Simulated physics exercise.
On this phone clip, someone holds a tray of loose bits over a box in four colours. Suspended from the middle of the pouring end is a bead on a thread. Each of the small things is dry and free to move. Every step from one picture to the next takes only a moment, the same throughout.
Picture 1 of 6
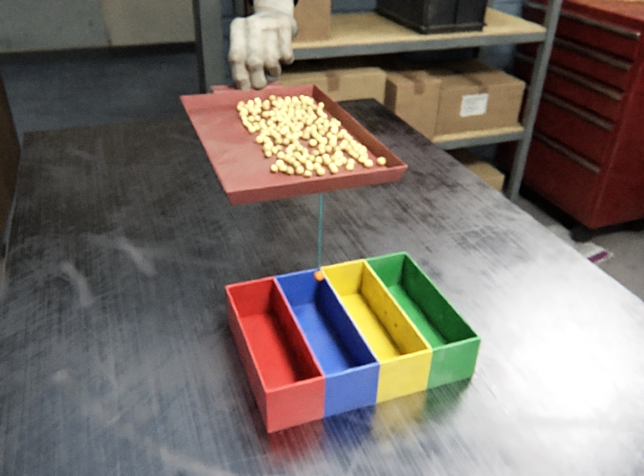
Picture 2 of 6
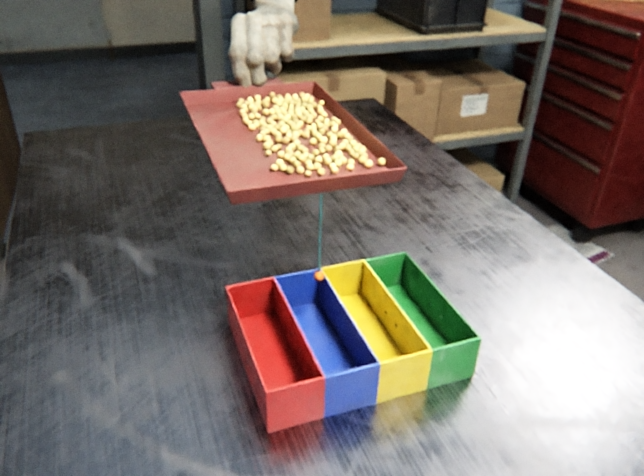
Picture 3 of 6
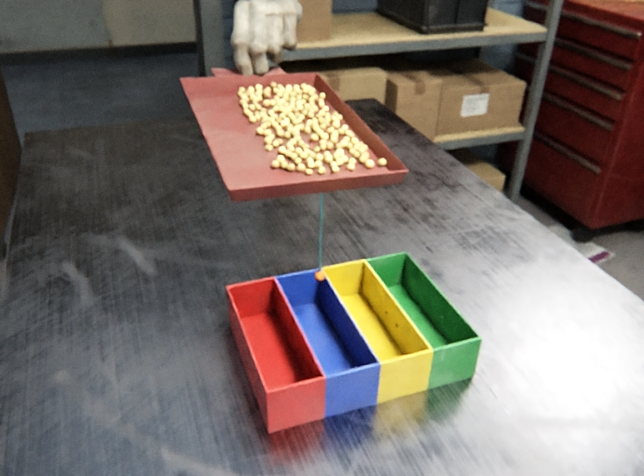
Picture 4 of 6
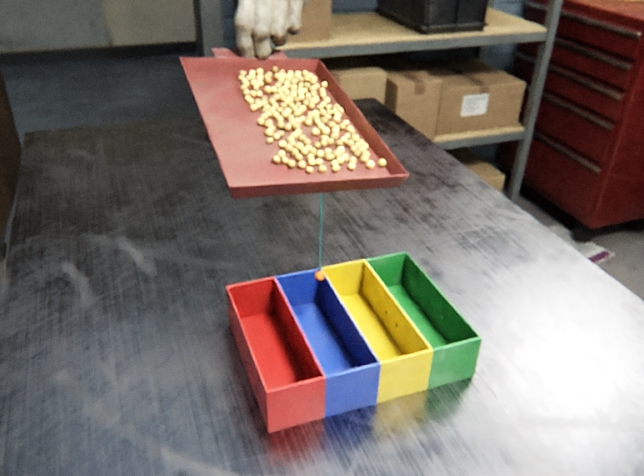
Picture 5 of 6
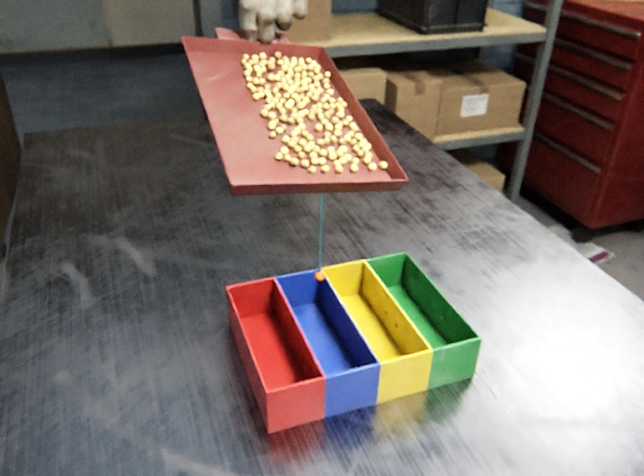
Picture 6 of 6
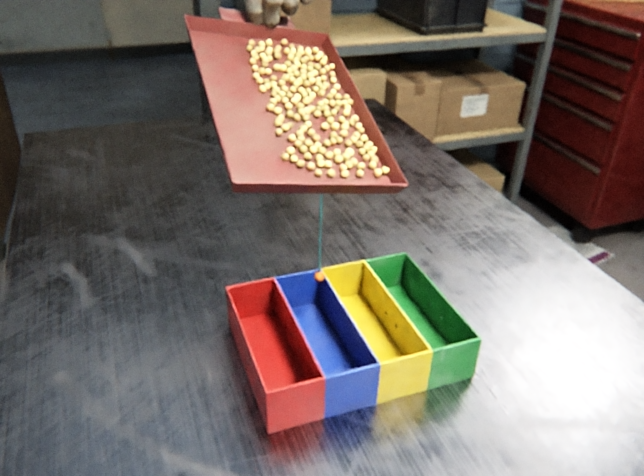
At first, a gloved hand holds a red tray of pale, bean-like bits level above a box with red, blue, yellow and green cells, a bead hanging on a thread between them. The hand then raises the tray's far end, steepening it gradually, and the bits shift slightly within the tray.
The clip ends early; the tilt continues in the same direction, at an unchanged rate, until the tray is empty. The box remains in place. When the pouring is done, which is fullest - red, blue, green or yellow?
Fullest: The green cell.
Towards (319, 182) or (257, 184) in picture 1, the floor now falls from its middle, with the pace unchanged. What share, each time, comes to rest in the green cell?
Case one 30 %; case two 0 %.
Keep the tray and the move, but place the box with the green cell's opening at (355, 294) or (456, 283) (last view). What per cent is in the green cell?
The first try gives 10 per cent, the second 10 per cent.
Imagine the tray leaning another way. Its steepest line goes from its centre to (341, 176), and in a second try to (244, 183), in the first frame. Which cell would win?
The cell in green, then that red cell.
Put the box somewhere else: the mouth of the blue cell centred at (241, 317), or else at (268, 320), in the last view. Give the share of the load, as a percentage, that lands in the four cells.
Try 1: Some 0 %; try 2: Some 20 %.
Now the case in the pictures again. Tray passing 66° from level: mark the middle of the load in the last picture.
Somewhere near pixel (383, 191).
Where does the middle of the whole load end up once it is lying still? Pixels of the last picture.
Resting centre, last picture - approx. (407, 324).
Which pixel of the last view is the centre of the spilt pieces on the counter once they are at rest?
It centres at roughly (524, 339).
Shortly afterwards, tray tipped steeply; near two thirds on the tray; a little in the green cell; only a few in the yellow cell; near a quarter falling or outside the box.
Next, tray tipped past a quarter turn; a little on the tray; near two thirds in the green cell; near a quarter in the yellow cell; a little falling or outside the box.
Some moments later, tray tipped past a quarter turn; near two thirds in the green cell; near a quarter in the yellow cell; a little falling or outside the box.
In the end, tray tipped past a quarter turn; near two thirds in the green cell; near a quarter in the yellow cell; none at all in the red cell; none at all in the blue cell; a little outside the box.
